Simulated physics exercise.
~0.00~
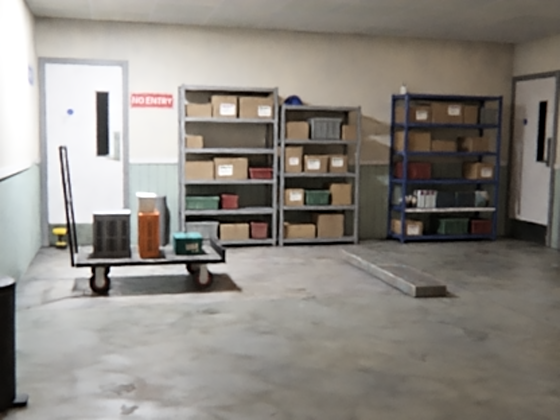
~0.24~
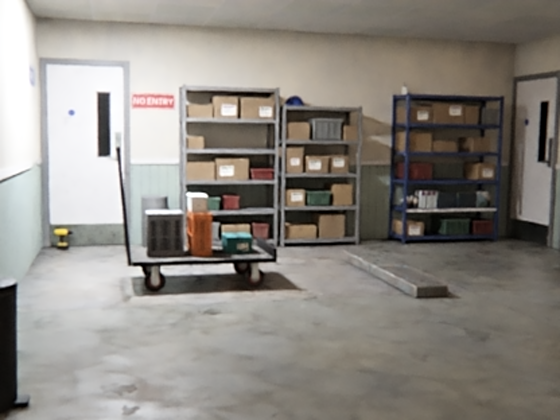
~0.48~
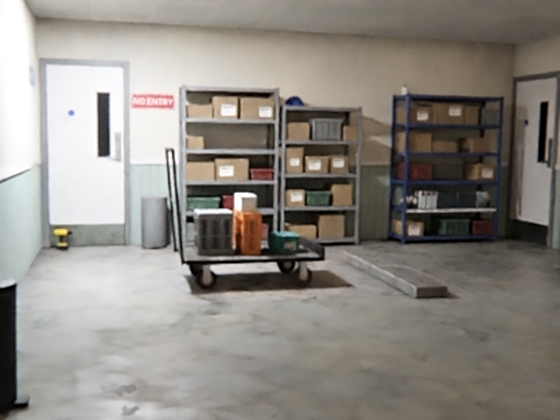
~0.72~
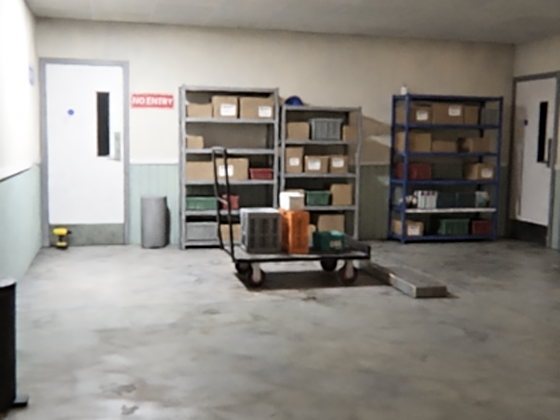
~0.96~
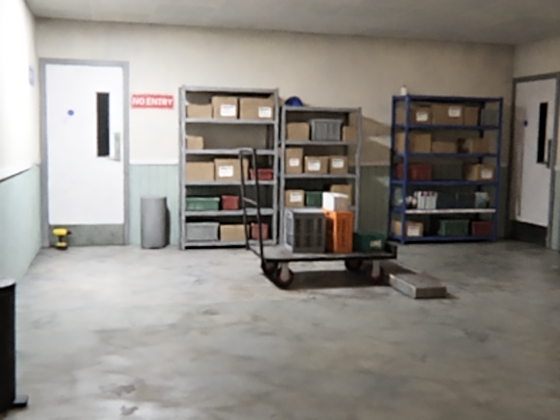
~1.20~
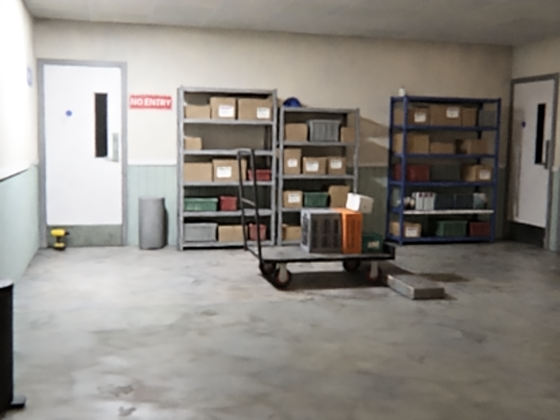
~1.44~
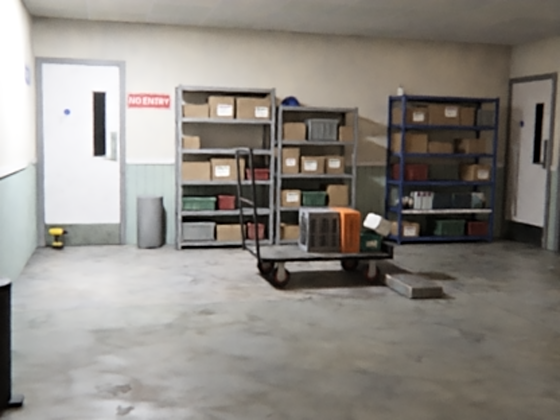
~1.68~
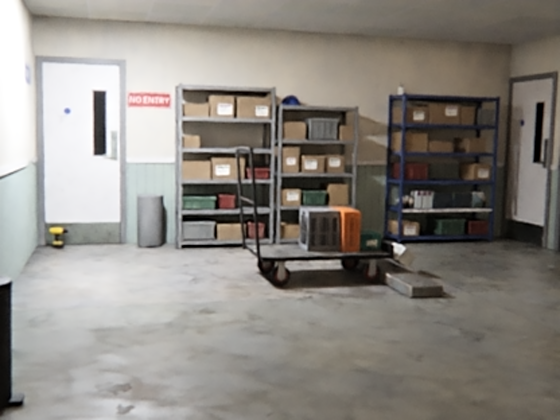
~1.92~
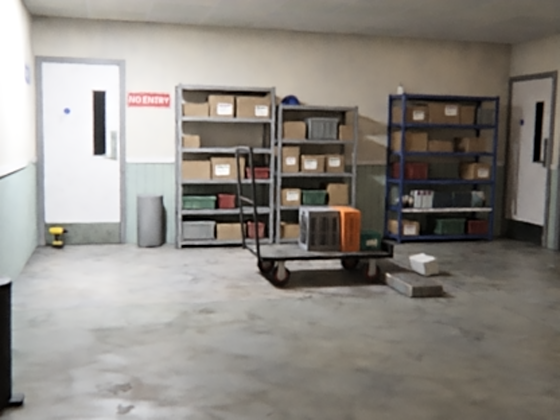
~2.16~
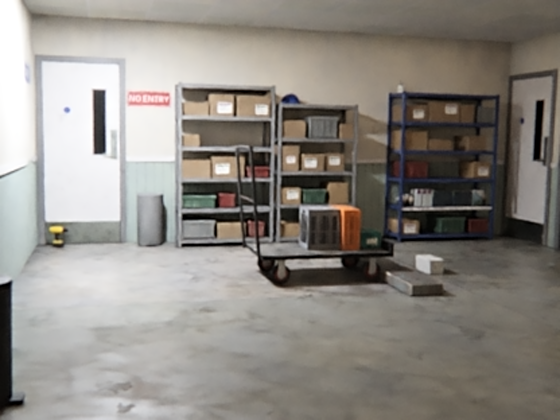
A flat trolley carrying a grey crate, an orange crate, a teal carton and a white tote rolled right and stopped short against a low beam, and the tote tumbled off the front onto the floor while the rest stayed aboard.
